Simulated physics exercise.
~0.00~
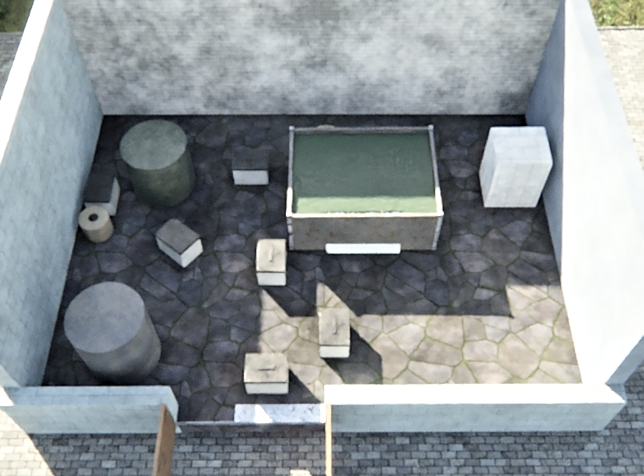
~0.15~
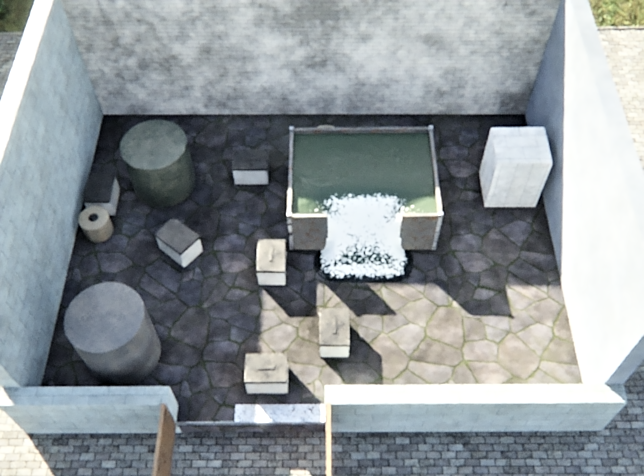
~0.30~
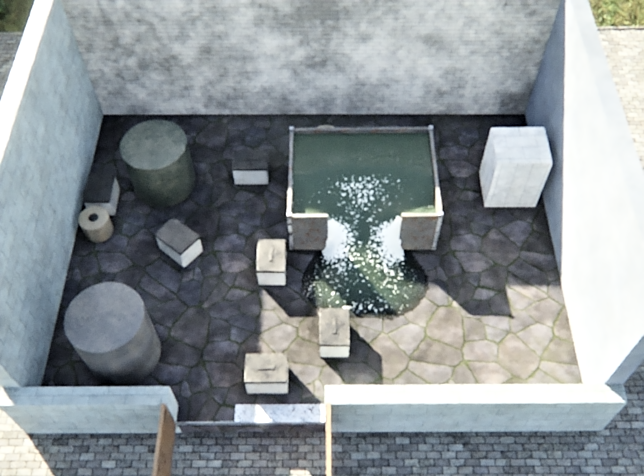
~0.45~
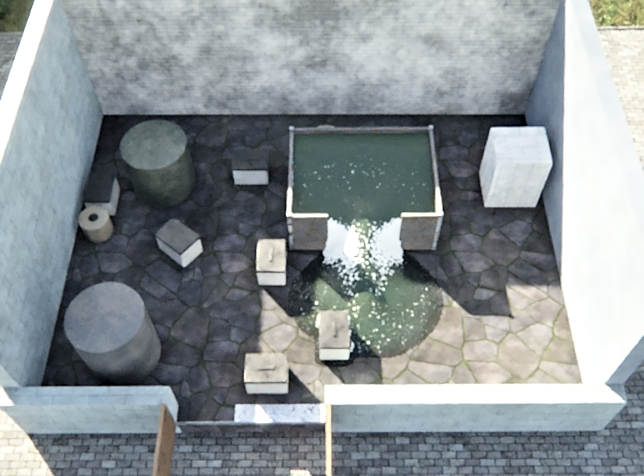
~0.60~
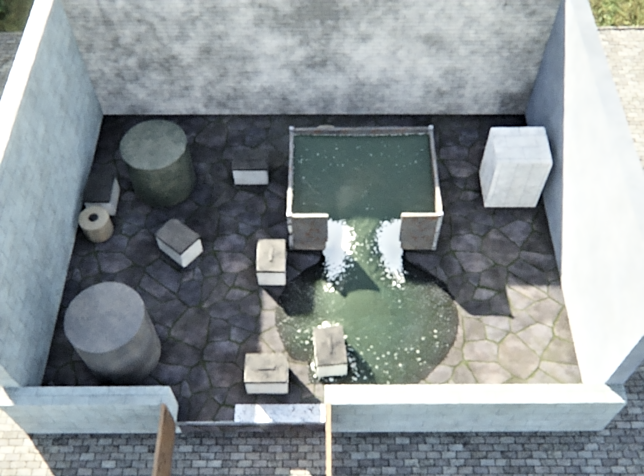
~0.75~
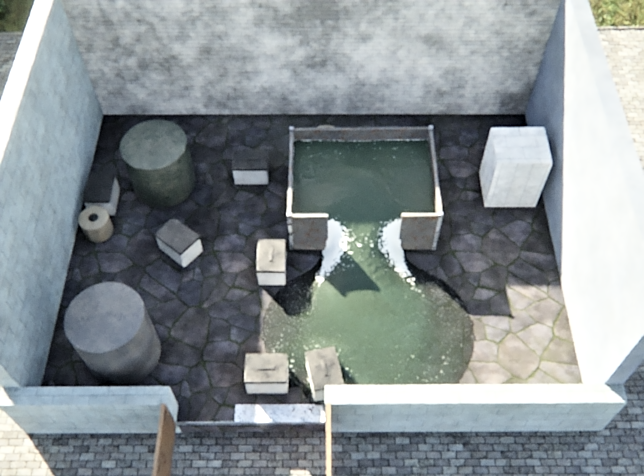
We see a walled, stone-paved yard from above as water pours through an opening in the front of a raised tank and spreads across the paving, then pushes one small chest a short way toward the front wall.
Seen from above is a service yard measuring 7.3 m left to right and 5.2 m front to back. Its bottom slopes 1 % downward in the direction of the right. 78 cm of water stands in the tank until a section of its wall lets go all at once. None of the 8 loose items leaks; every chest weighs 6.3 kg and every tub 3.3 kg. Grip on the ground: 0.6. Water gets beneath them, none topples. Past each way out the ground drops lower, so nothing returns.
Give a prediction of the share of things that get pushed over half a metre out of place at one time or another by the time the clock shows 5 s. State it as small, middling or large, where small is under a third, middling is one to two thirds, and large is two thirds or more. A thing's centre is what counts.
Small.
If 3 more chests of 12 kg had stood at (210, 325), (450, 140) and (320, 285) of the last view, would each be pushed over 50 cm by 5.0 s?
In turn: Under, less, past it.
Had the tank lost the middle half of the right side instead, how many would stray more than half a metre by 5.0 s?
So the tally would be 3.
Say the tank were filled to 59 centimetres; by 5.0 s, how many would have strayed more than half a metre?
Then 2 of them.
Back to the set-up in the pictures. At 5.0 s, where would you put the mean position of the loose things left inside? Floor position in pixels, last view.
The centre sits near (207, 211).
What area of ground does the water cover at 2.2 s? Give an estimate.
Somewhere about 15 m2, give or take.
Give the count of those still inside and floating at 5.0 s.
Count at that moment: 0.
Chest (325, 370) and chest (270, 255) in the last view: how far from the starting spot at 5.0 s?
Note, listed in order: Washed out, 0 cm.
After 1.1 s 1 of 8 are over 50 cm from their spots; 1 afloat.
After 2.2 s 2 of 8 are over 50 cm from their spots; 0 afloat.
After 3.5 s 2 of 8 are over 50 cm from their spots; 0 afloat.
After 5.0 s 2 of 8 are over 50 cm from their spots, and 2 have been at some point; 0 afloat.
